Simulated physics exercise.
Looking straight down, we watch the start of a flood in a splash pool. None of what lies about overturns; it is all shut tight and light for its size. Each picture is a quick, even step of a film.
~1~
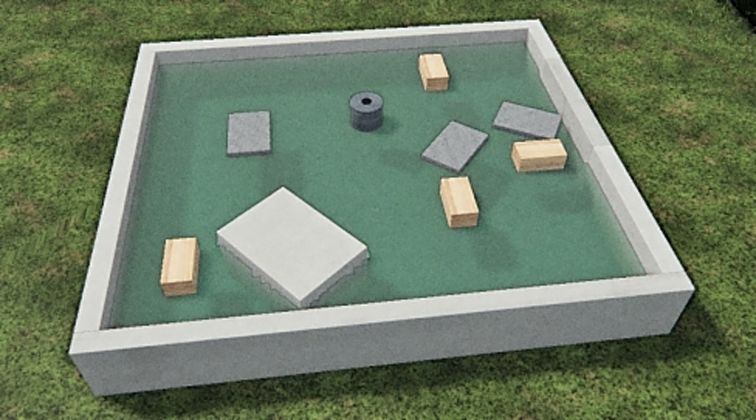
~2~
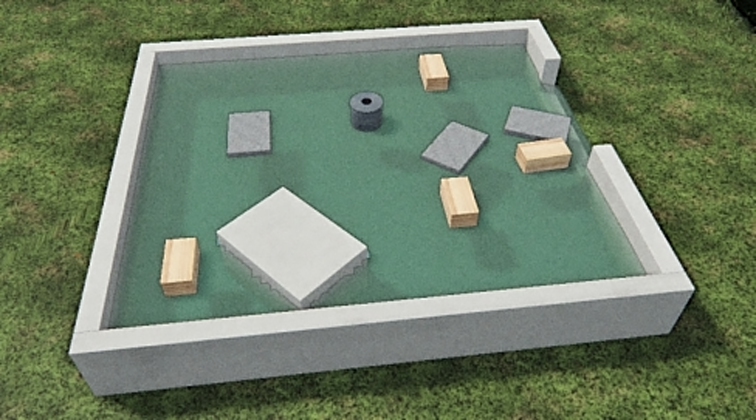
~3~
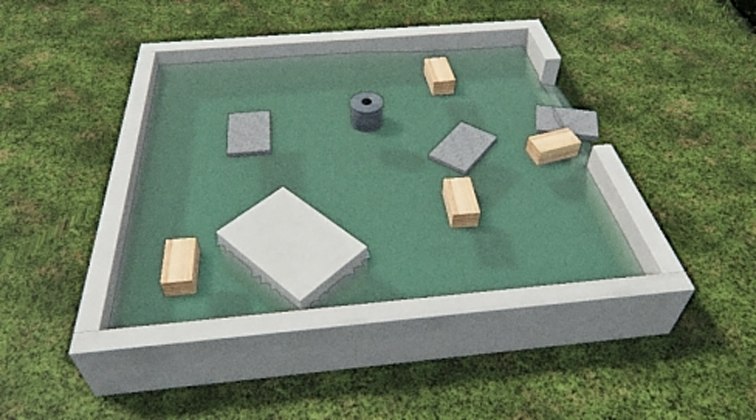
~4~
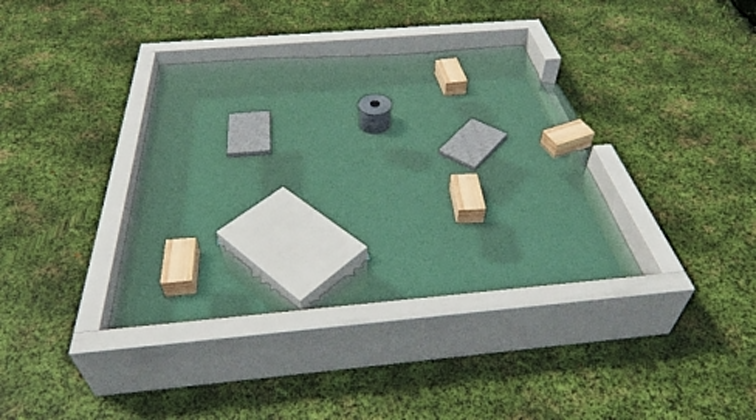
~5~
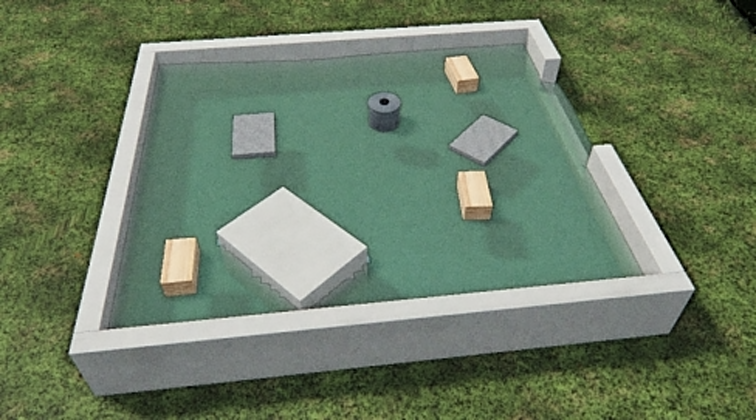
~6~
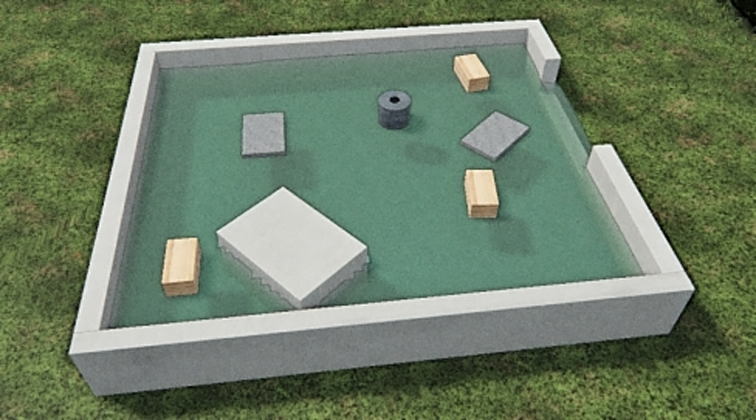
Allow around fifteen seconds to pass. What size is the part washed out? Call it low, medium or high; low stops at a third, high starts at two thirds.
High.
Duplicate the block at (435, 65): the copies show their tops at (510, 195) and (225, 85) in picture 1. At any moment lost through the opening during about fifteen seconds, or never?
First: Exits; second: Kept.
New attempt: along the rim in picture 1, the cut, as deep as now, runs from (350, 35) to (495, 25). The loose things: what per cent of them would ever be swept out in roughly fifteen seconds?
My figure is 80 %.
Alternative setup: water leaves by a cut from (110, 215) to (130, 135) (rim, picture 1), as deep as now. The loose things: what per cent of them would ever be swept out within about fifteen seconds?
Around 40 in a hundred.
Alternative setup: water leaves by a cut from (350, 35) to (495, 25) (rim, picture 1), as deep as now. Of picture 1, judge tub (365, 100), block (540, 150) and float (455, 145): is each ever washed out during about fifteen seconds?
First escapes, second escapes, third escapes.
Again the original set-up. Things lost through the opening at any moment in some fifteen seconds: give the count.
So, 6 of them.
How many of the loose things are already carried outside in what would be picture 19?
By then the total stands at 4.
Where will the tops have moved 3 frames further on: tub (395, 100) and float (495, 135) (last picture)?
(425, 103) and (539, 129).
A moment on, 2 of 8 are out; 6 afloat.
Next, 4 of 8 are out; 4 afloat.
Later, 6 of 8 are out; 2 afloat.
In the end, 6 of 8 are out; 2 afloat.
